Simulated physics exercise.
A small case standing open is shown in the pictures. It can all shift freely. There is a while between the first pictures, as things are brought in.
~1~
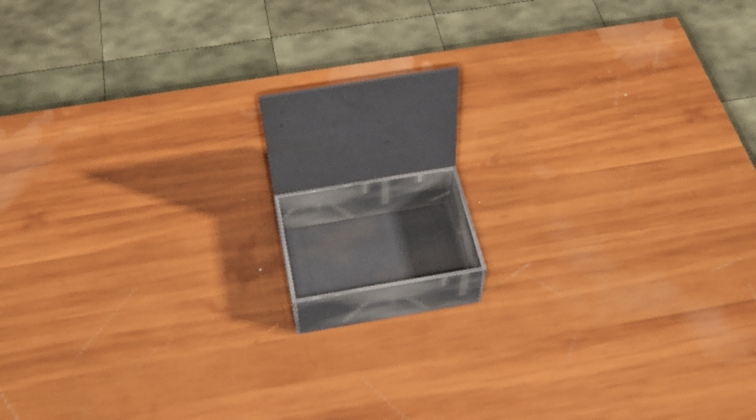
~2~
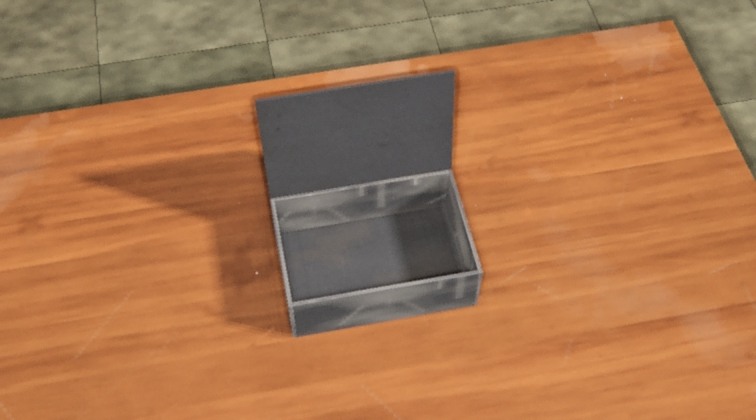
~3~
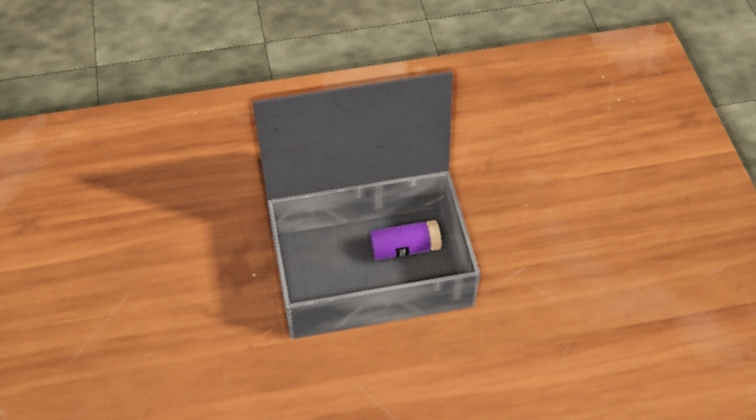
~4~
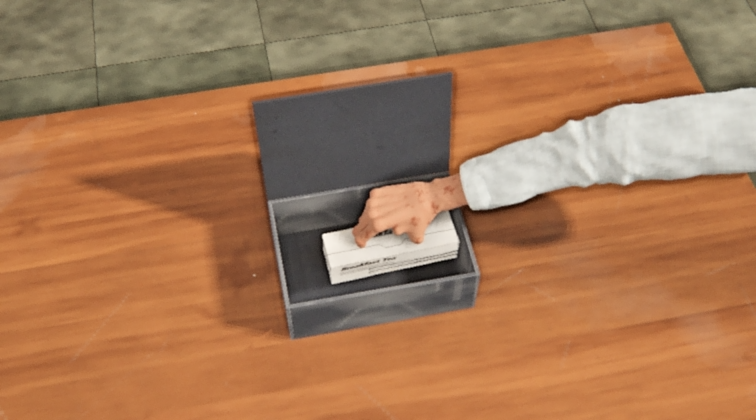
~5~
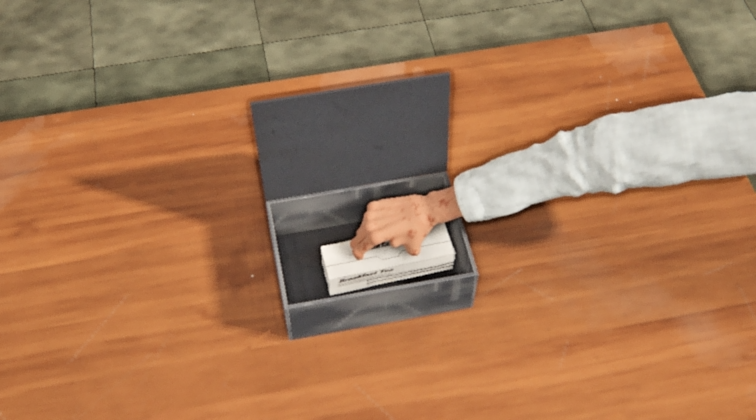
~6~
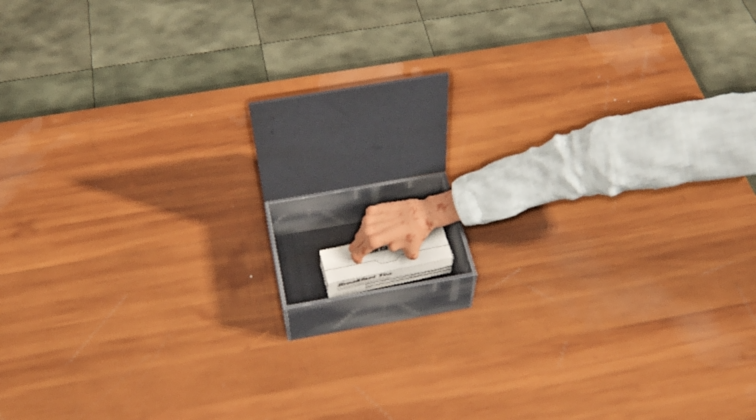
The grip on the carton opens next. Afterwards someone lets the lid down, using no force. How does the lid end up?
The lid drops into place.
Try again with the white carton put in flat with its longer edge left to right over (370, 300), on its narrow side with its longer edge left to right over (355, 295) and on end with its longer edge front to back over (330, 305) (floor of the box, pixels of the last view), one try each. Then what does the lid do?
The lid lowers completely the first time, lowers completely the second time and is kept raised the third time.
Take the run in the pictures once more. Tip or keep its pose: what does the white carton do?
Once everything settles, it keeps its original angle.
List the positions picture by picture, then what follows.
The last thing is not in view yet, in the first frame.
The last thing is not in view yet, in the second frame.
The last thing is not in view yet; purple shaker (405, 240), in the third frame.
On its way; white carton (390, 246), in the fourth frame.
On its way; white carton (388, 258), in the fifth frame.
Put in, still held; white carton (386, 262), in the sixth frame.
Then, 1.00 s past the last view, lid starting down; white carton displaced a little near (386, 278).
Then, 1.60 s past the last view, lid 53° above the rim; white carton displaced a little near (386, 278).
Then, 1.90 s past the last view, lid 19° above the rim; white carton displaced a little near (386, 278).
Finally, lid shut; moved from the start, white carton; purple shaker still in place. Final places as the last picture's camera would see them, white carton near (386, 278).
